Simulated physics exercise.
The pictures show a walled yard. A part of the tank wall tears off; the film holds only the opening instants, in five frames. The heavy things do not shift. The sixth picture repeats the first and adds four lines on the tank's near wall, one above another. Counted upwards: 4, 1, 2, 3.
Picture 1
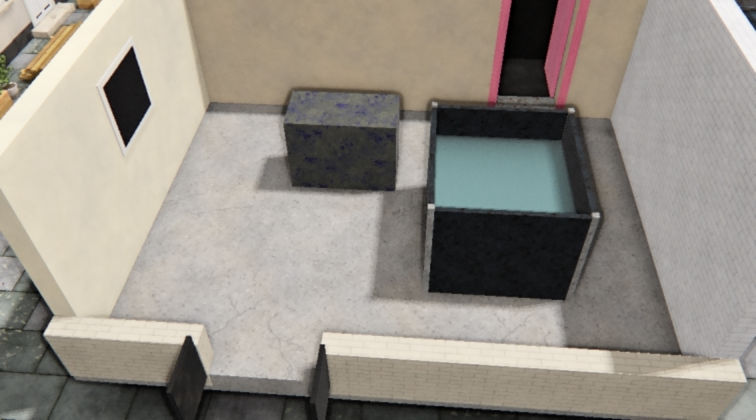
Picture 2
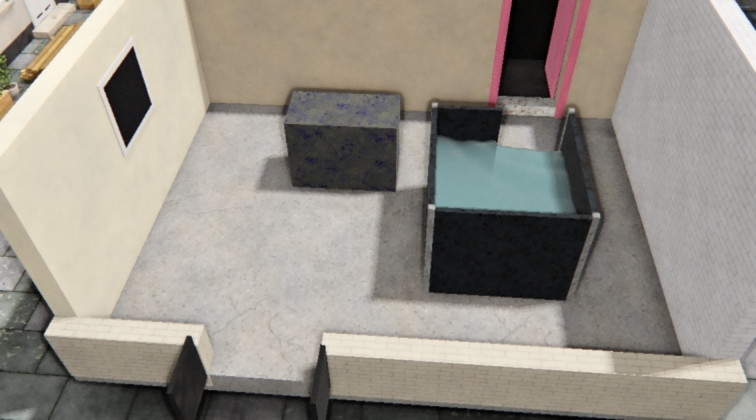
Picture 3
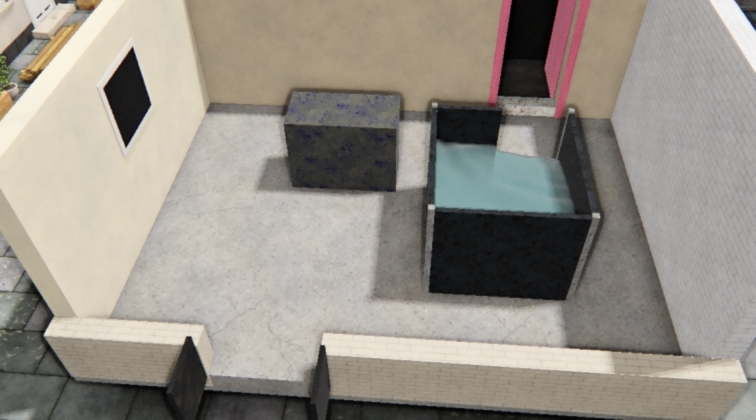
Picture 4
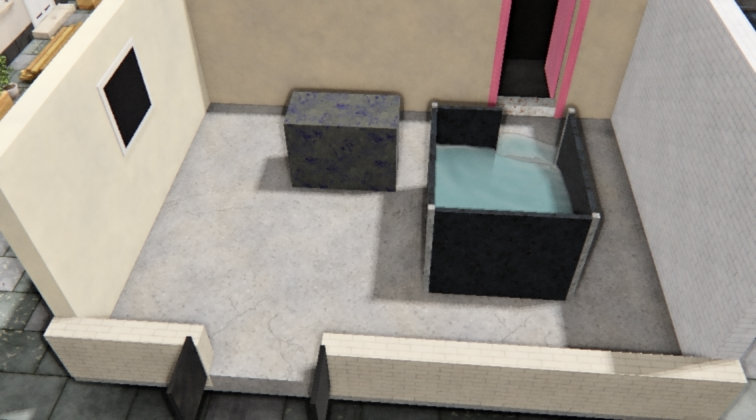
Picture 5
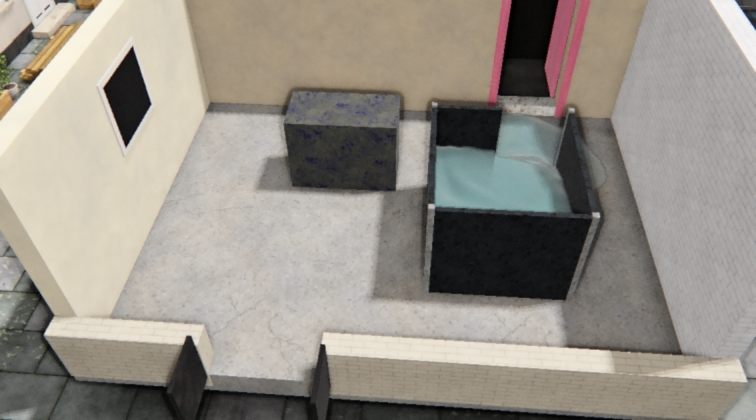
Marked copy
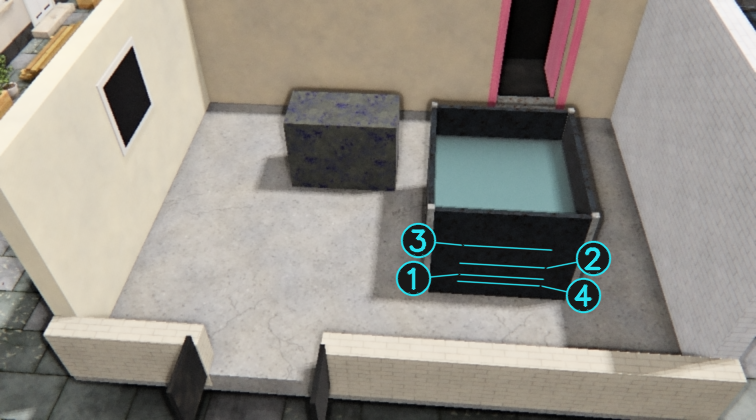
Water in the dark tank pours out through a gap in its back wall, spreading behind it.
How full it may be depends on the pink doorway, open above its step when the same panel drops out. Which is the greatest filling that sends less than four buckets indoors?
It is 1.
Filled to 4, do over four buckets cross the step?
No.
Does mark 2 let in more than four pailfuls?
Yes.
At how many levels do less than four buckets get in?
Two of them.
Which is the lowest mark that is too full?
That would be 2.
On the marked copy, 1 at (500, 276); 2 at (503, 265); 3 at (506, 247); 4 at (499, 283); from the bottom up 4, 1, 2, 3.
If 1 is chosen, a splash gets over, under a bucket.
If 2 is chosen, about 9 bucketfuls get in.
If 3 is chosen, dozens of bucketfuls pour in.
If 4 is chosen, nothing gets over.
